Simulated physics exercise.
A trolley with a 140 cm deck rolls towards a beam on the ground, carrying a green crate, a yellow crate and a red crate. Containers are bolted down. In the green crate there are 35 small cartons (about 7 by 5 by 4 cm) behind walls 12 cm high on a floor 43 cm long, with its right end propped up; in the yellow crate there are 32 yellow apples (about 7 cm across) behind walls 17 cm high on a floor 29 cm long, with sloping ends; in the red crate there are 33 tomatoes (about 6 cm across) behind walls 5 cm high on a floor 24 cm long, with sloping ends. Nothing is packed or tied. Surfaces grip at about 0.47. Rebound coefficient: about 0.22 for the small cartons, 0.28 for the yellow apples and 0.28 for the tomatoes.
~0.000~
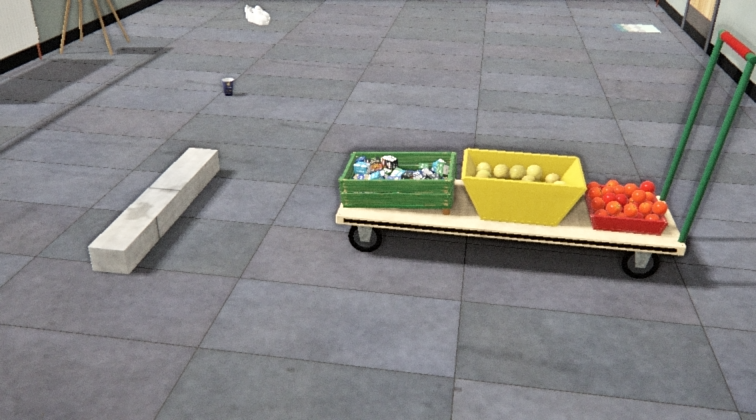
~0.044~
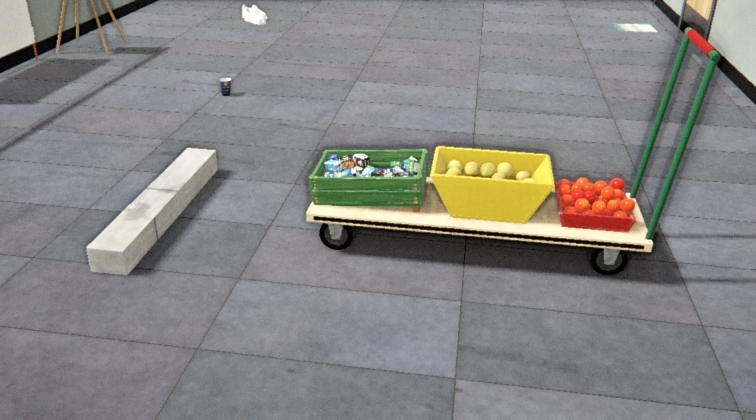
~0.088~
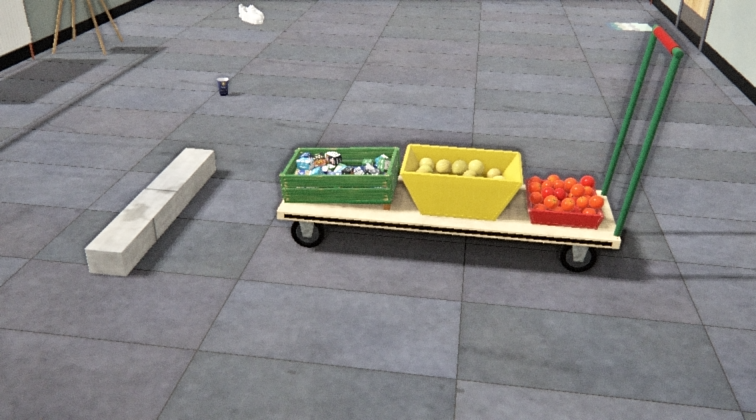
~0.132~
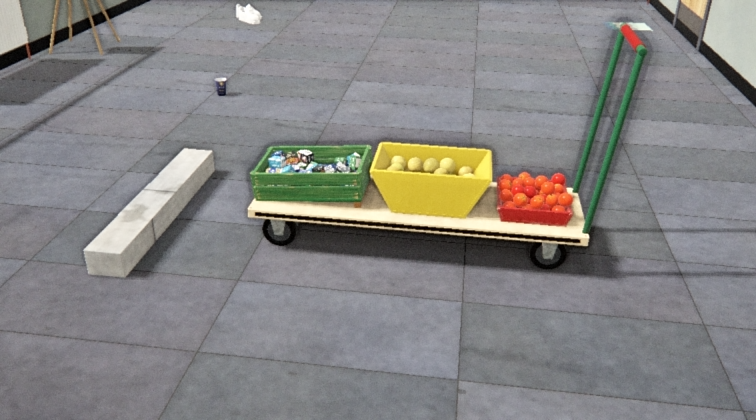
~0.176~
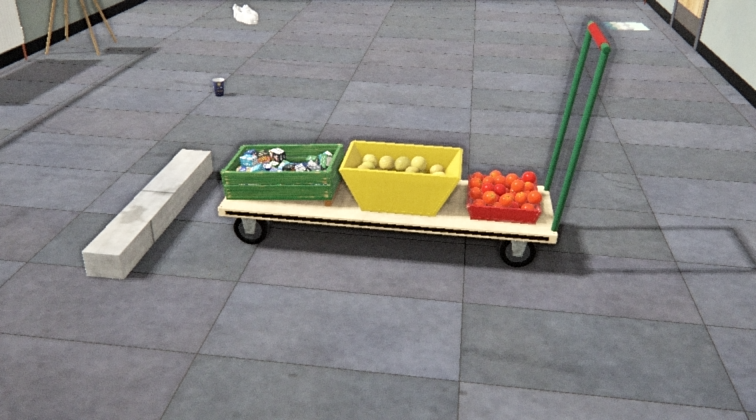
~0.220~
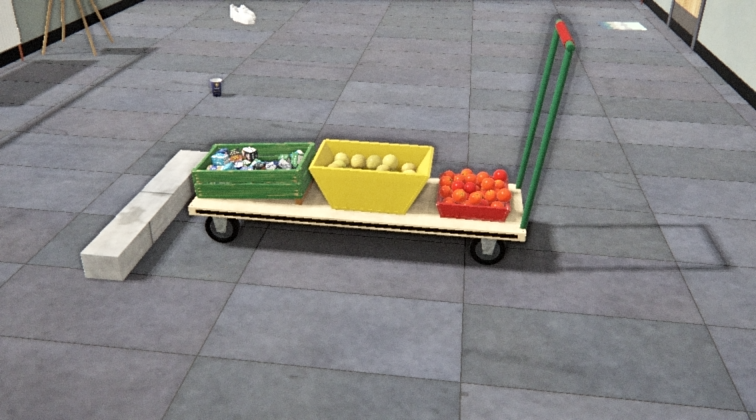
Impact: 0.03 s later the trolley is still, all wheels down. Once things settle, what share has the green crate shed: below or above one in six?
Out of the green crate go under a sixth of the small cartons.
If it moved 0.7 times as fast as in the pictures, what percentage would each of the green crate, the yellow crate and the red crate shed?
Then green crate 0, yellow crate 0, red crate 30 per cent.
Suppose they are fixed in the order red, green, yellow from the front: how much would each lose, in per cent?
Then green crate 10, yellow crate 10, red crate 40 per cent.
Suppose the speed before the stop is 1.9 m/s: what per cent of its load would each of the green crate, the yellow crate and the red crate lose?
Then green crate 0, yellow crate 0, red crate 30 per cent.
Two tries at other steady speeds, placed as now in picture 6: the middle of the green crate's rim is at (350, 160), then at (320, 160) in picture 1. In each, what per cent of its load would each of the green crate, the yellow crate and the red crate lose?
Green crate 0 then 0, yellow crate 0 then 0, red crate 30 then 20 per cent.
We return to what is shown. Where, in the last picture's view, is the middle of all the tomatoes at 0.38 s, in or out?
Around (408, 183).
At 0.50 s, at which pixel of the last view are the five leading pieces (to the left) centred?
Near (167, 167).
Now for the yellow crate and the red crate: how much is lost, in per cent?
Lost: Yellow crate 5, red crate 35 per cent.
After 0.28 s, the wheels strike.
After 0.38 s, the green crate has all 35, the yellow crate has all 32 and the red crate is down by 7 of 33.
After 0.50 s, the green crate has all 35, the yellow crate has all 32 and the red crate is down by 11 of 33.
After 0.73 s, the green crate has all 35, the yellow crate is down by 2 of 32 and the red crate is down by 12 of 33.
When it is over (at 1.24 s), the green crate has all 35, the yellow crate is down by 2 of 32 and the red crate is down by 12 of 33. Asked share, 0 of 35, 0 per cent.
